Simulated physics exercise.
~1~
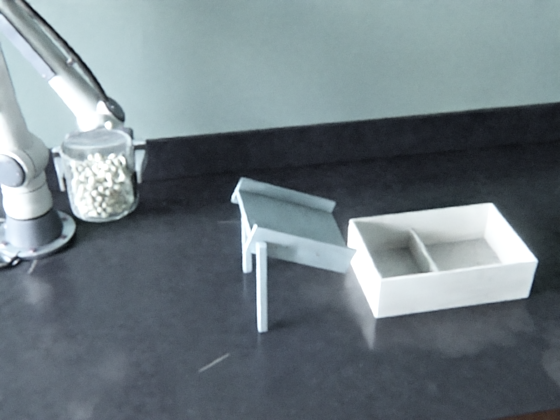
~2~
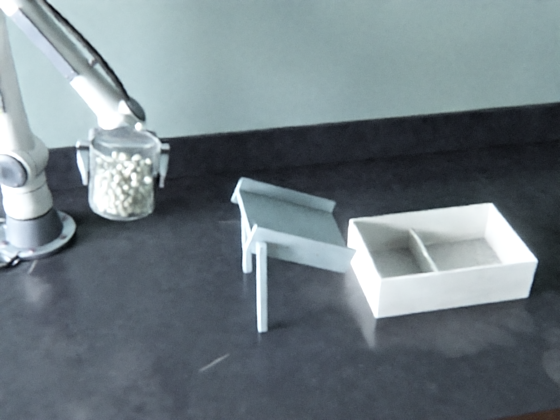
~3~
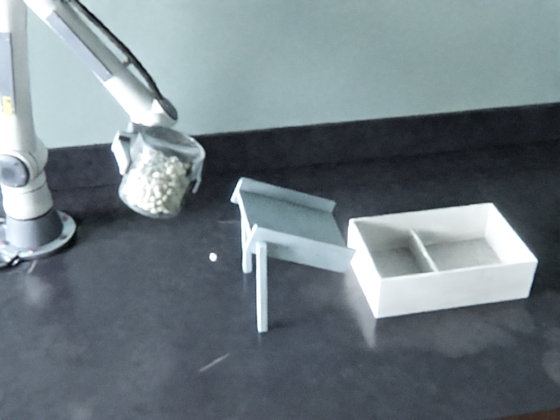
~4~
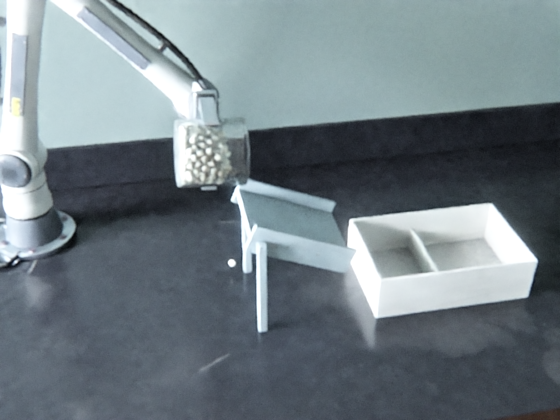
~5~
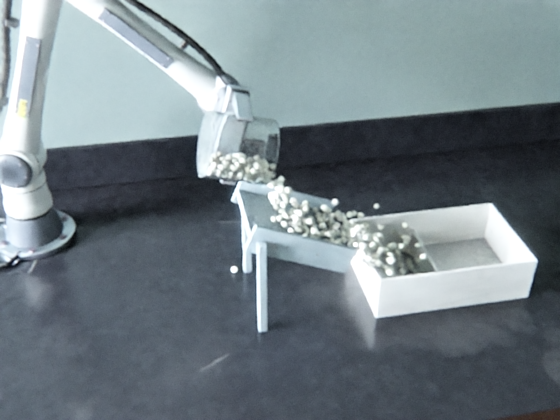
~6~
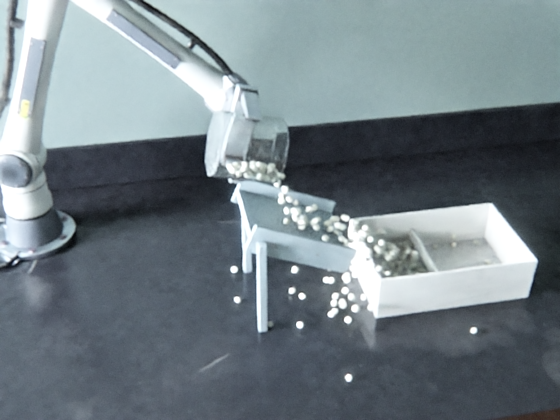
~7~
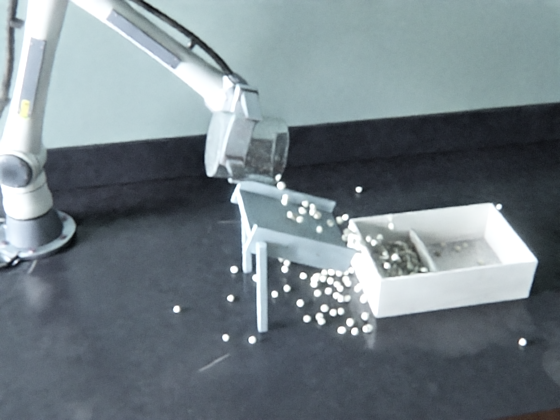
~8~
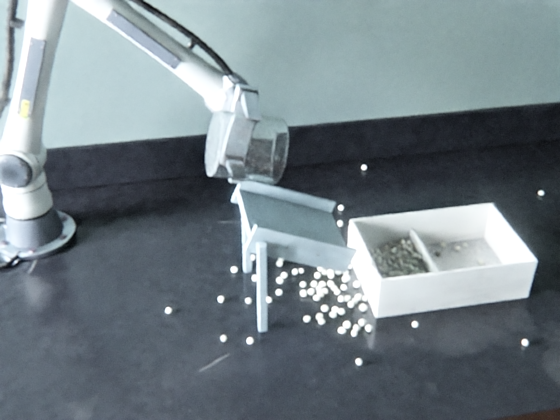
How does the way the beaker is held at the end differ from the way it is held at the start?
At the start the arm holds the beaker upright, but at the end the beaker is on its side above the upper end of the chute.
At the start, a robot arm holds an upright clear beaker of pale beads on the left, with a sloping chute and a divided white box to the right. The arm carries the beaker right, leaning it, and a single bead drops to the dark table. It then lifts the beaker over the chute's upper end and tips it further. Beads pour down the chute into the near part of the box, while others spill and scatter. The beaker ends empty, with most beads in the box's left part, a few in its right part and many on the table.
